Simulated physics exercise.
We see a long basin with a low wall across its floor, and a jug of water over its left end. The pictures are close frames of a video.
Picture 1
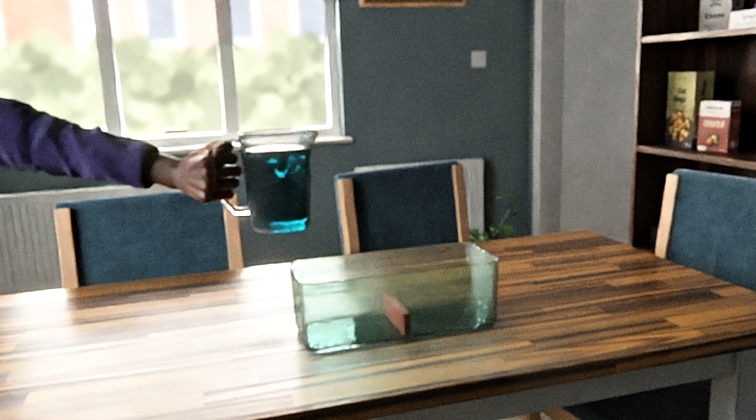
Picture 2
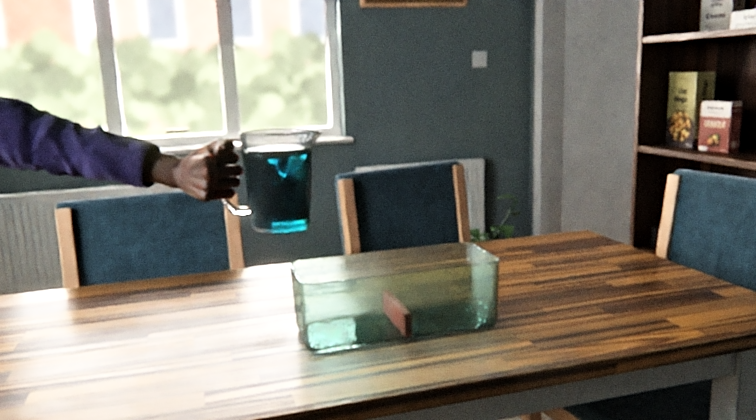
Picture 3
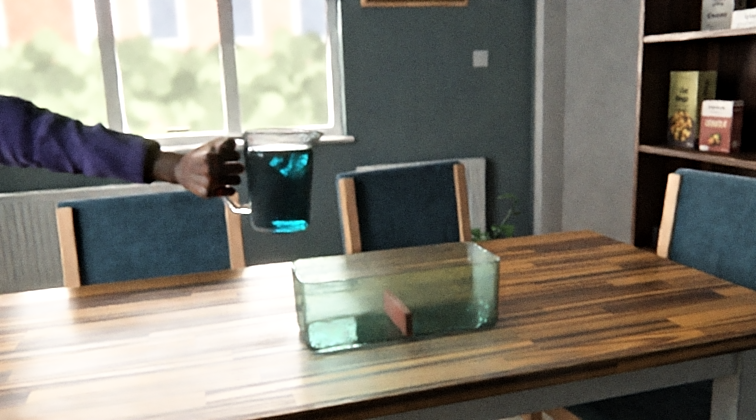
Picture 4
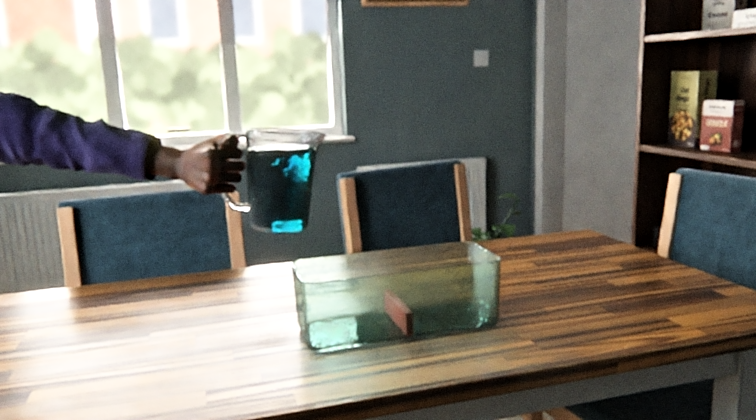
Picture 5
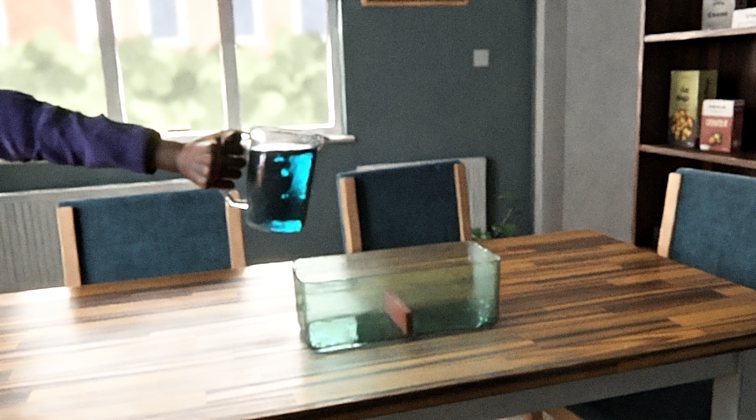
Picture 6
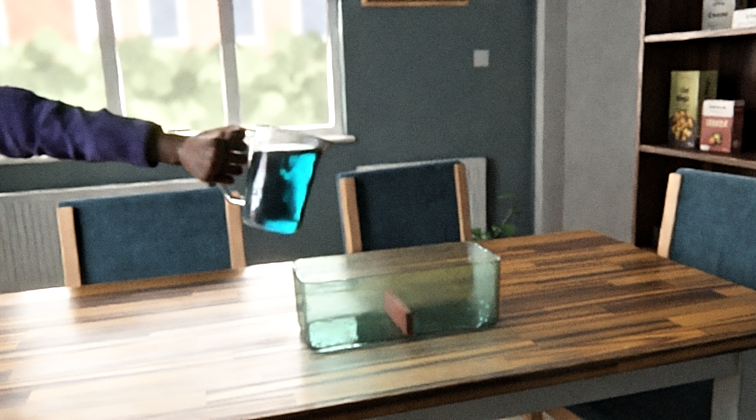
A glass jug of bright blue water is held above the left end of a long, greenish glass basin on a striped wooden table, seen from slightly above in a dining room. Blue chairs stand around the table, a window and bookshelf lie behind, and a low reddish wall crosses the basin's floor. The purple-sleeved arm at left slowly tilts the jug slightly rightward, its water shifting, while the view stays practically still.
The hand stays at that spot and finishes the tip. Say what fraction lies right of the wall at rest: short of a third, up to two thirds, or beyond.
The share right of the wall is less than a third.
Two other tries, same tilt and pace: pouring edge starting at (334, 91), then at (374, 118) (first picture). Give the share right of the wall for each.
About 70 and 90 per cent.
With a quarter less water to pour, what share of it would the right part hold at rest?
About 5 per cent.
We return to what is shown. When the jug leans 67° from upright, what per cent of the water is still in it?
It comes to 85 per cent or so.
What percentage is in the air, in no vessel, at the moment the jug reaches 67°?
Some 10 per cent.
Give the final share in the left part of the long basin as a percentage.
It comes to 75 per cent or so.
A moment on, the jug is tipped part way and 85 per cent is still to pour, 3 is left of the wall and 0 right of it.
Next, the jug is tipped on its side and 38 per cent is still to pour, 33 is left of the wall and 10 right of it.
Then the jug is tipped right over and 4 per cent is still to pour, 71 is left of the wall and 11 right of it.
Later the jug is tipped right over and 0 per cent is still to pour, 75 is left of the wall and 18 right of it.
In the end 75 per cent lies left of the wall, 18 right of it and 7 outside.
